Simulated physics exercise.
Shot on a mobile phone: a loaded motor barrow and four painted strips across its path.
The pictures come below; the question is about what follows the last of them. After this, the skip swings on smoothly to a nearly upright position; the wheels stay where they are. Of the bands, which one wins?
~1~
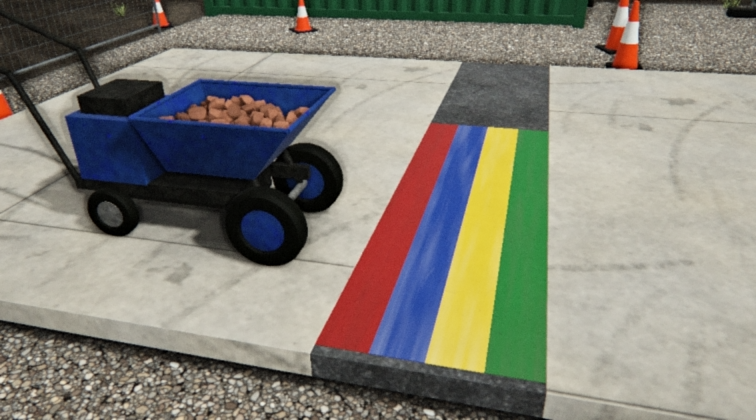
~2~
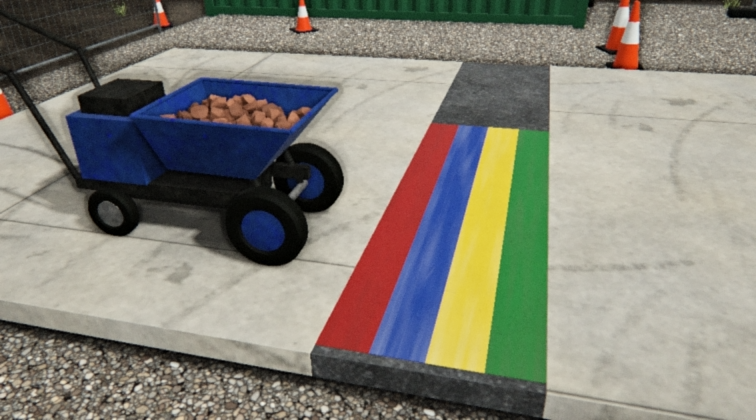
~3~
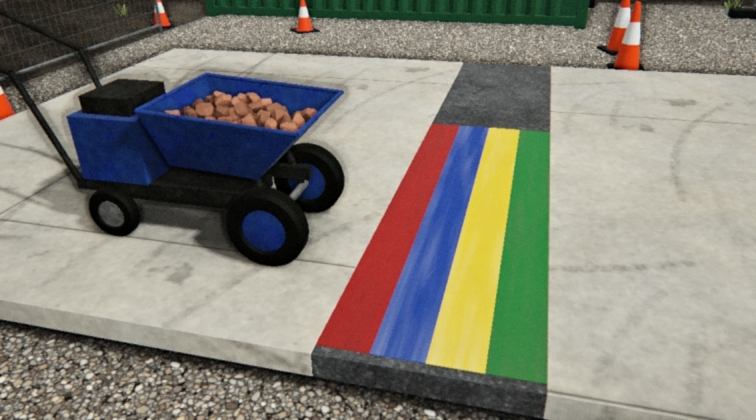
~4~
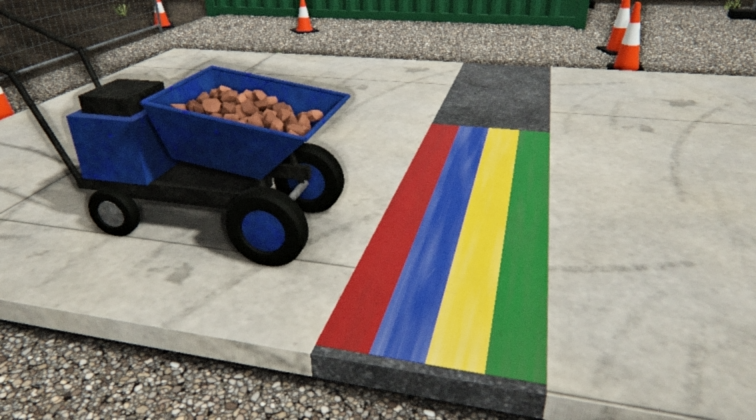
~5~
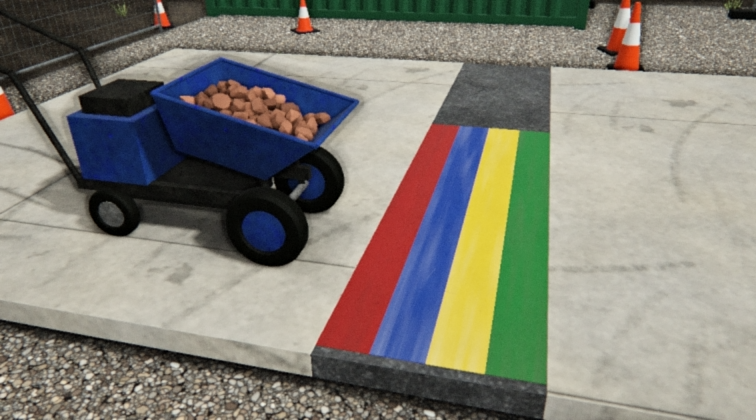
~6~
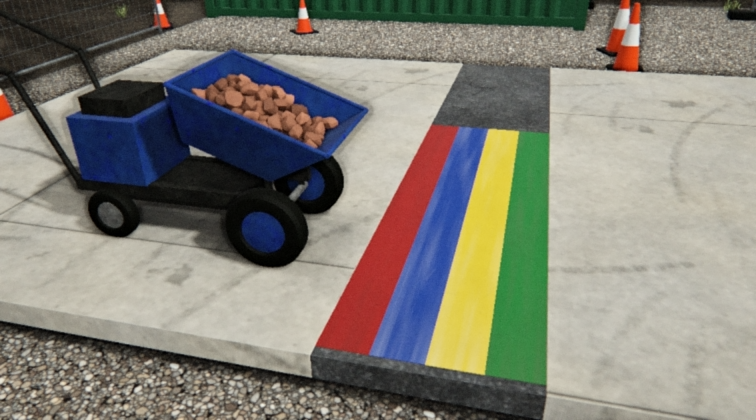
The blue band wins.
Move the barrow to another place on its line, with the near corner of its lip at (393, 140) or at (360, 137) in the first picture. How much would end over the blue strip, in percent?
Some 0 in a hundred, then some 0 in a hundred.
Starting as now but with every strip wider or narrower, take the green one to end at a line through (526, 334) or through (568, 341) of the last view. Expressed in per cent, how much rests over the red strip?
Roughly 10 per cent, and 10 per cent.
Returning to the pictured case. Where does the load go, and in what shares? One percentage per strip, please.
Split by strip in per cent: Red 15; blue 30; yellow 20; green 5.
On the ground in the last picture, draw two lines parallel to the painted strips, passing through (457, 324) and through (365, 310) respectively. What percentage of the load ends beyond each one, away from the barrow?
About 20 and 70 per cent.
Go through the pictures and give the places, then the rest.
The first frame shows lip of the skip at (288, 131), level; top of the load at (224, 118), lumps of rubble; red strip at (362, 303); blue strip at (412, 311); yellow strip at (464, 318); green strip at (519, 326).
The second frame shows lip of the skip at (290, 132), level; top of the load at (226, 117).
The third frame shows lip of the skip at (297, 135), tipped barely; top of the load at (223, 112).
The fourth frame shows lip of the skip at (305, 140), tipped a little; top of the load at (229, 108).
The fifth frame shows lip of the skip at (316, 146), tipped a little; top of the load at (225, 107).
The sixth frame shows lip of the skip at (327, 156), tipped clearly; top of the load at (234, 103); red strip at (362, 305); blue strip at (412, 312); yellow strip at (465, 320); green strip at (519, 328).
Soon after the last picture, skip tipped steeply; all in the skip.
A little later, skip tipped right over; about two thirds in the skip; a small part over the red strip; about a quarter over the blue strip; a stray few over the yellow strip.
Later still, skip tipped right over; about a quarter in the skip; a small part over the red strip; about a third over the blue strip; about a quarter over the yellow strip; a small part over the green strip; a stray few off the paint.
By the end, skip tipped right over; about a quarter in the skip; a small part over the red strip; about a third over the blue strip; about a quarter over the yellow strip; a small part over the green strip; a stray few off the paint.
